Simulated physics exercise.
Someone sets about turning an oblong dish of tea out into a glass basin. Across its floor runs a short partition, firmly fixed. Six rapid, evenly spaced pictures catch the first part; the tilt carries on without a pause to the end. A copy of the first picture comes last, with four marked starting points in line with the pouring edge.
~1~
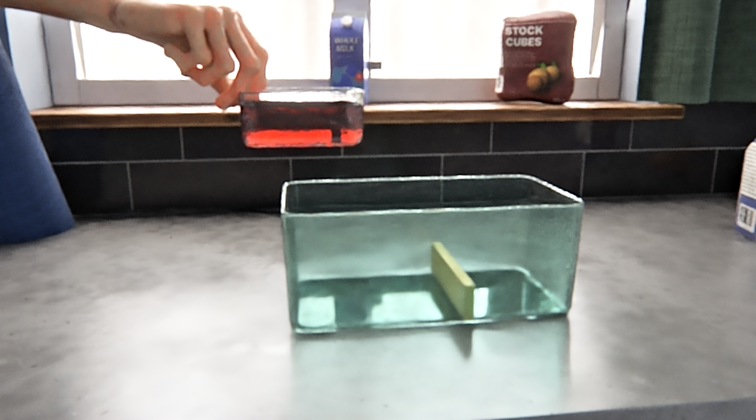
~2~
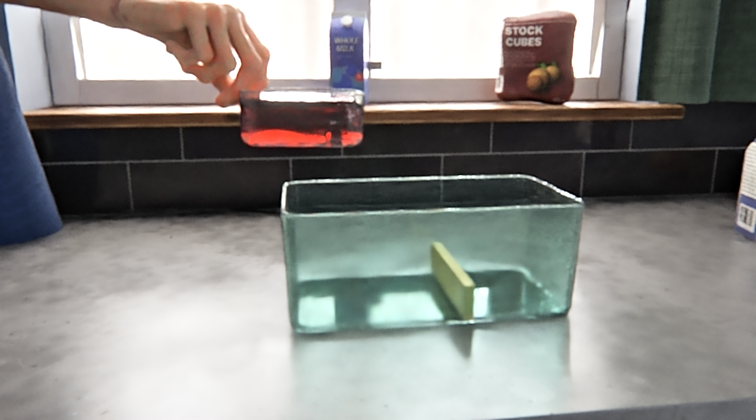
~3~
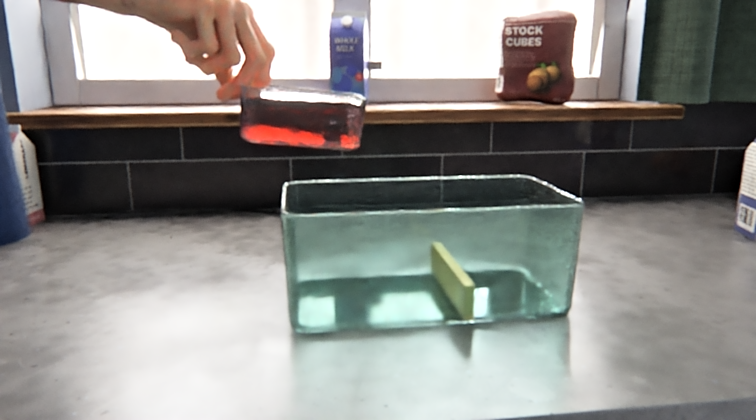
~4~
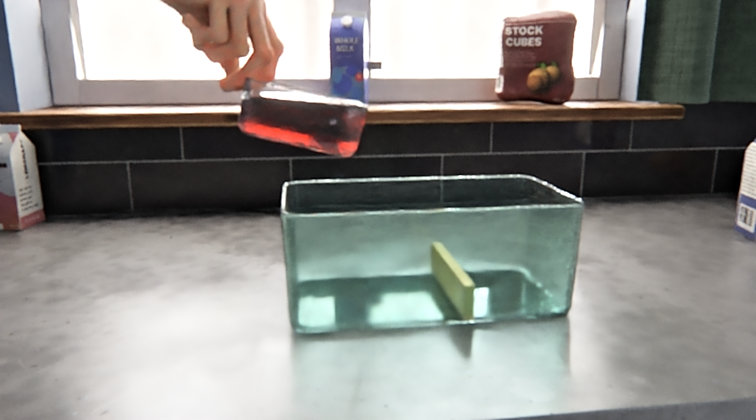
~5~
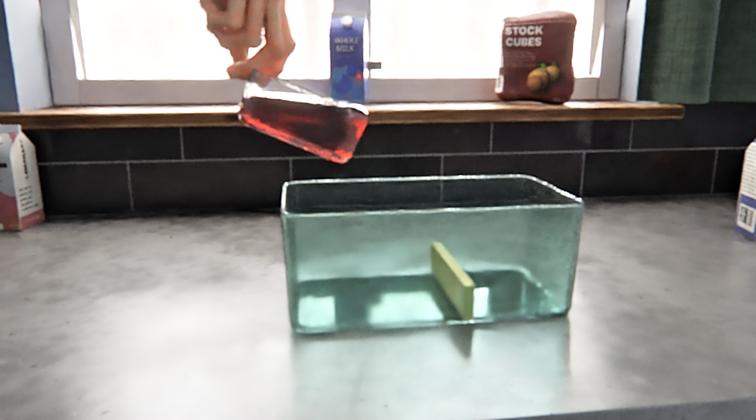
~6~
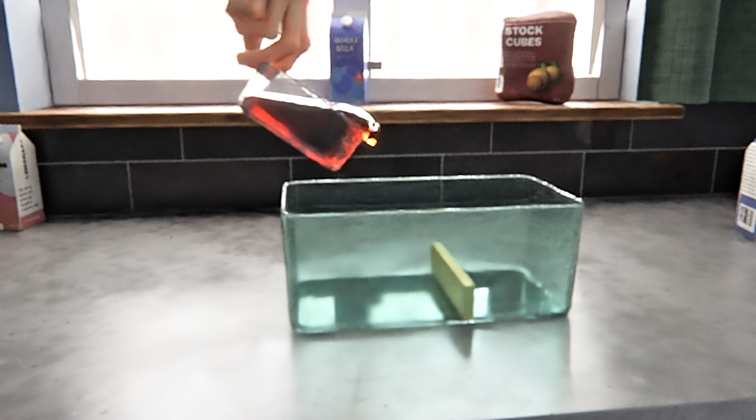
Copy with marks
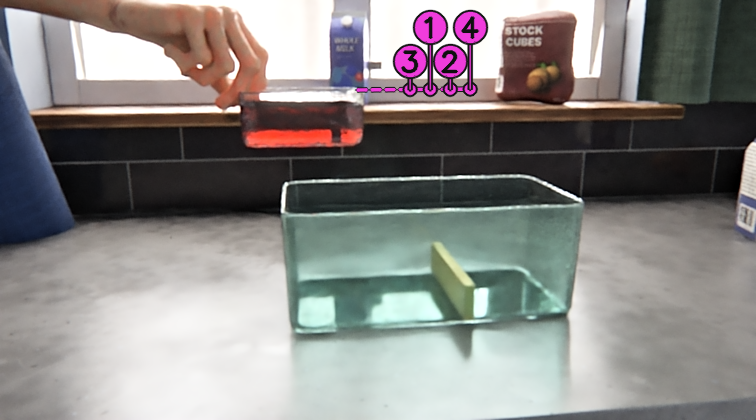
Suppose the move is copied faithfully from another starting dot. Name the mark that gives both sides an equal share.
3 is best.
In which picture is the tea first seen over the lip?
Picture 5.
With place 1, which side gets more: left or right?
The right one.
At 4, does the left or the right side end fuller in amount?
More ends on the right.
On the marked copy, 1 at (430, 89); 2 at (450, 89); 3 at (410, 89); 4 at (470, 89).
With 1, about 28 % ends left of the wall and 71 % right of it.
With 2, about 19 % ends left of the wall and 80 % right of it.
With 3, about 46 % ends left of the wall and 53 % right of it.
With 4, about 13 % ends left of the wall and 86 % right of it.
